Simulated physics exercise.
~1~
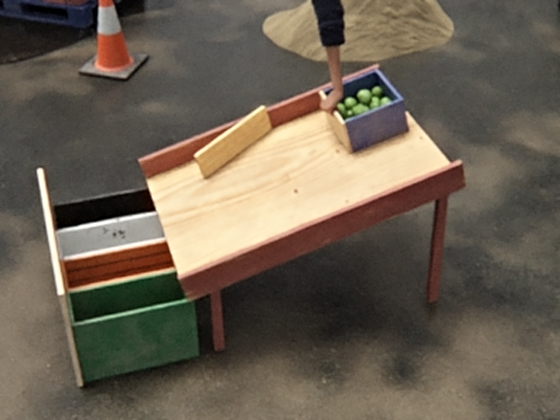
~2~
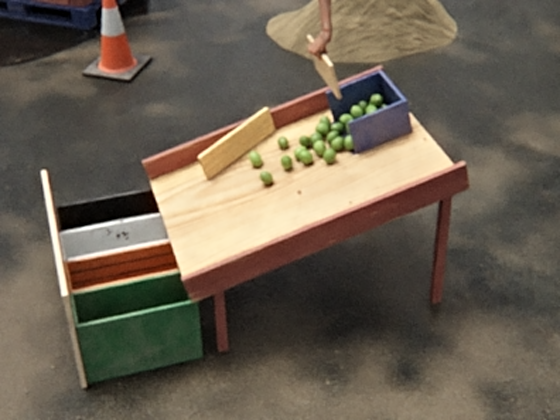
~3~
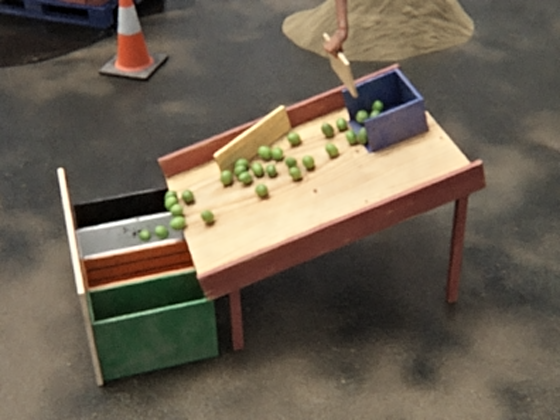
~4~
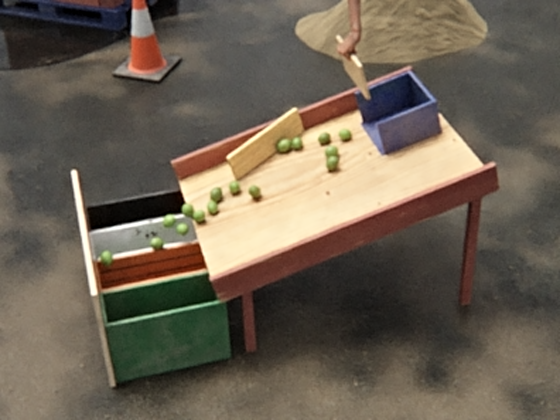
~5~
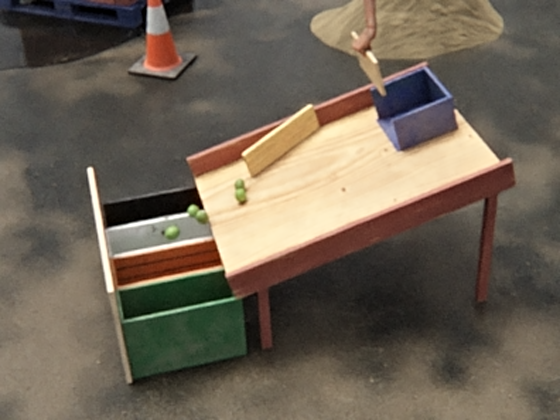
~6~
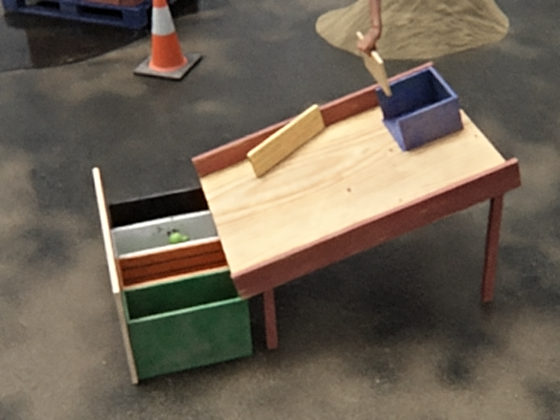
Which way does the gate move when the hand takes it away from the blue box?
The gate moves up, lifted by the hand and held leaning above the edge of the table.
A hand lifted a small wooden gate from the blue box, and the green limes rolled down the sloping table past an angled board. They dropped off the low edge into the bins, leaving the tabletop bare and some limes showing in the white tub.
